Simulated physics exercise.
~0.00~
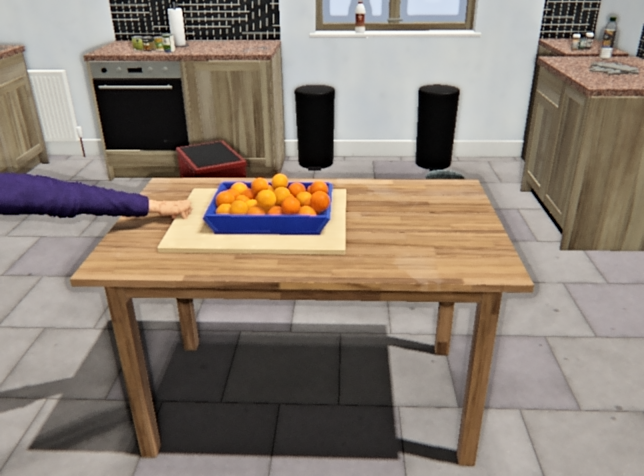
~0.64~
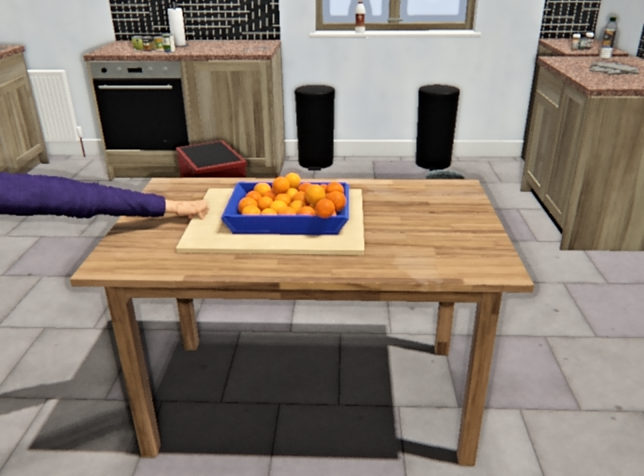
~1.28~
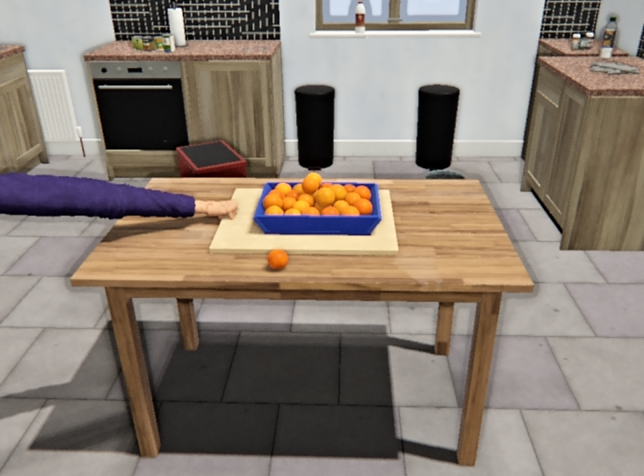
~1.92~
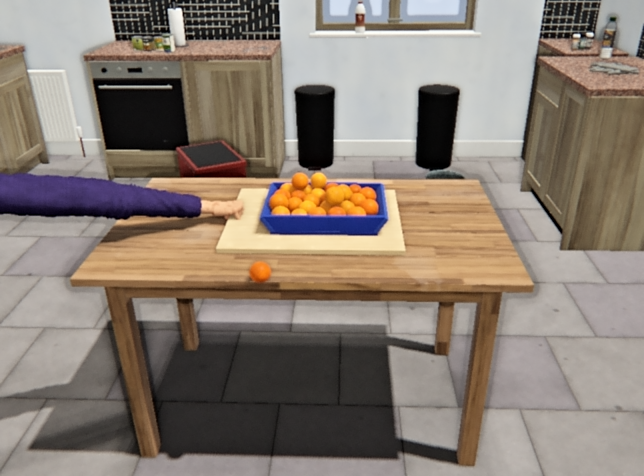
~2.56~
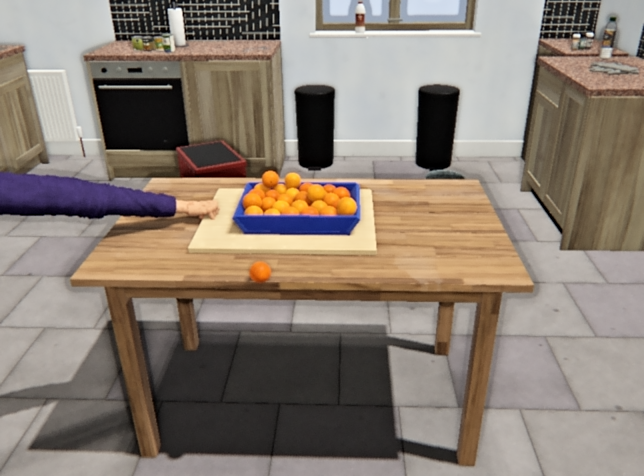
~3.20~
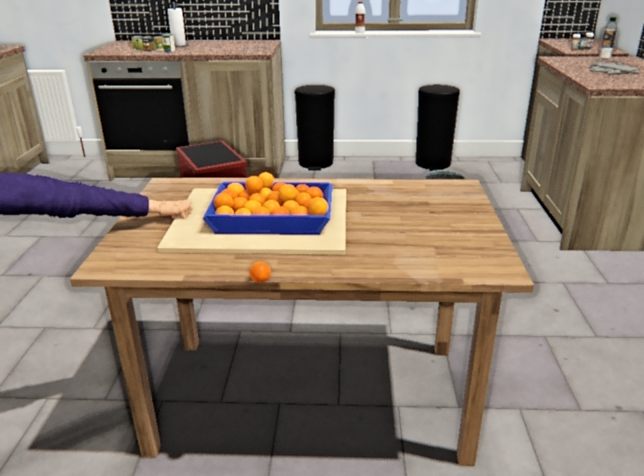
An arm in a purple sleeve reaches in from the left over a wooden table in a grey-tiled kitchen, seen from the front and slightly above. Its hand is at the edge of a pale board carrying a blue tray heaped with oranges, with two black bins and wooden cabinets behind. The board and tray move right, and the oranges shift in the heap. As they travel farther right, one orange comes out and rolls left towards the table's front edge. The board then slides back left to where it began, leaving that single orange resting on the tabletop and the rest still in the tray.
